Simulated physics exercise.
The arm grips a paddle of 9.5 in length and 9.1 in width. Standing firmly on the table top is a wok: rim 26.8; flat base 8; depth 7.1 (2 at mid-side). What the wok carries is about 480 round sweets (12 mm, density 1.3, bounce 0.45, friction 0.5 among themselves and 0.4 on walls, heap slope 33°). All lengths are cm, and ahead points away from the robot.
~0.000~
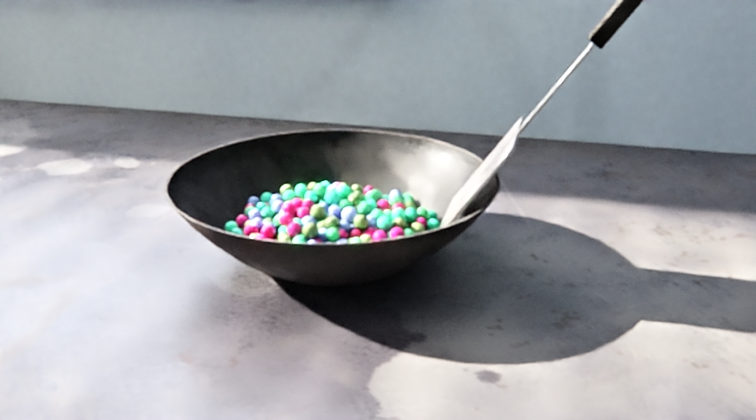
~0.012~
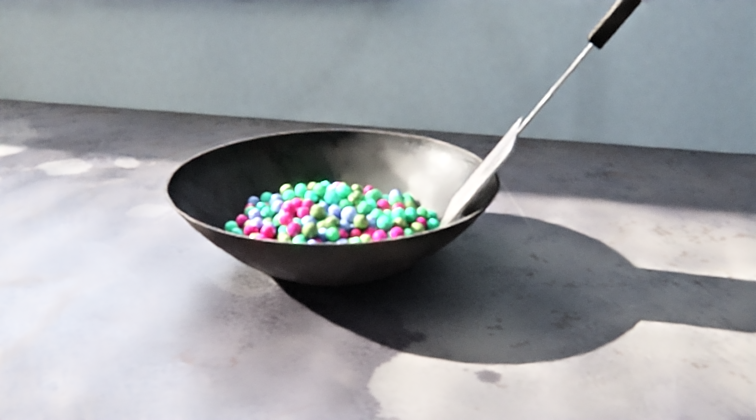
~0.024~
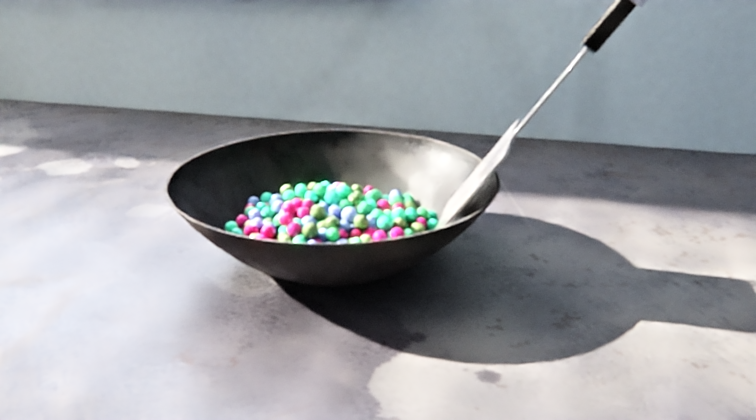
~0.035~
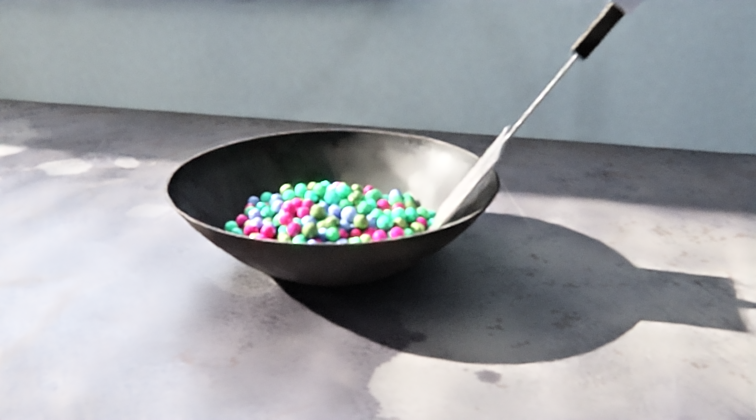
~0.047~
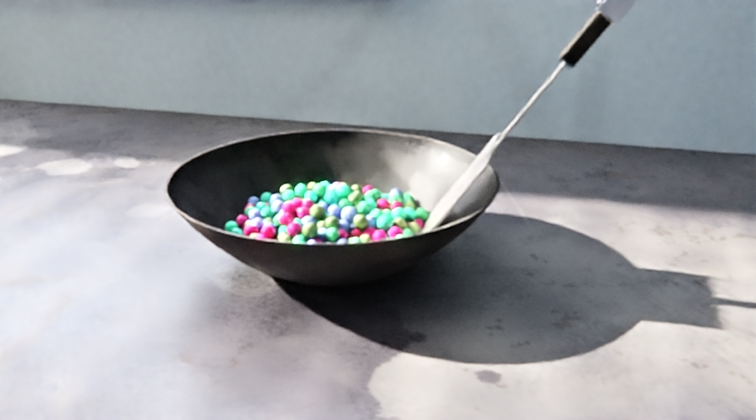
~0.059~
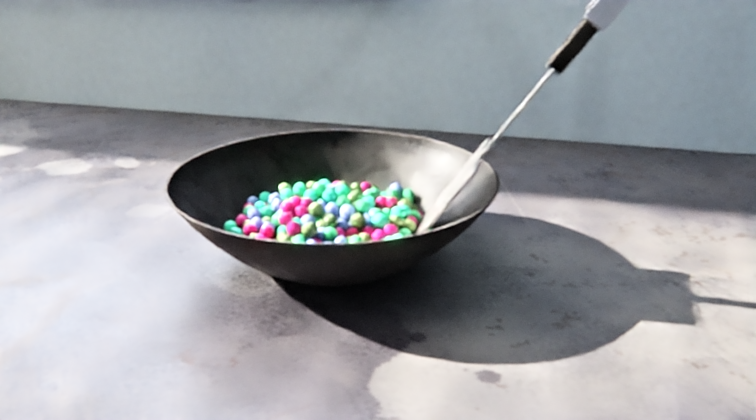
A metal spatula with a black handle slid slowly leftward inside a dark wok, nudging the near right edge of a heap of green, pink and blue balls, while the wok stayed still.
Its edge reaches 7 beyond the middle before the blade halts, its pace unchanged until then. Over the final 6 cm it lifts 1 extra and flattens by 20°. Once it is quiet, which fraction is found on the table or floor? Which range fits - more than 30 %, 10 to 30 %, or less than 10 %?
The range that fits is 10 to 30 %.
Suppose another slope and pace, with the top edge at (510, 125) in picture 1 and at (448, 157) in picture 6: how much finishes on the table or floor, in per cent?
Off the vessel, on the table or floor: Some 40 percent.
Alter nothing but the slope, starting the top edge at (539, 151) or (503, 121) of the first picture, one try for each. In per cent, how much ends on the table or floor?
About 15 and 20 per cent.
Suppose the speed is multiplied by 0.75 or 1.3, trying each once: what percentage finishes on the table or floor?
First try around 10 %, second try around 25 %.
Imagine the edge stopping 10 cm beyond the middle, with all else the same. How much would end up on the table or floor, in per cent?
Changed stop: Approx. 50 %.
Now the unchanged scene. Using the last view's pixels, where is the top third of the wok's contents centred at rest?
Look near (233, 182).
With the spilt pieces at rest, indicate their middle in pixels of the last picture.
I'd place it close to (130, 233).
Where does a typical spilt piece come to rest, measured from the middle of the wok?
I reckon close to 20 centimetres.
After 0.13 s, sloping 55°, highest piece 6 above the table; 475 in the wok.
After 0.20 s, sloping 48°, highest piece 8 above the table; 475 in the wok.
After 0.44 s, sloping 35°, highest piece 9 above the table; 393 in the wok, 72 on the table or floor, 10 on the blade or in flight.
After 1.49 s, sloping 35°, highest piece 8 above the table; 393 in the wok, 82 on the table or floor.
In the end, 393 in the wok, 82 on the table or floor. That is 17 % on the table or floor.
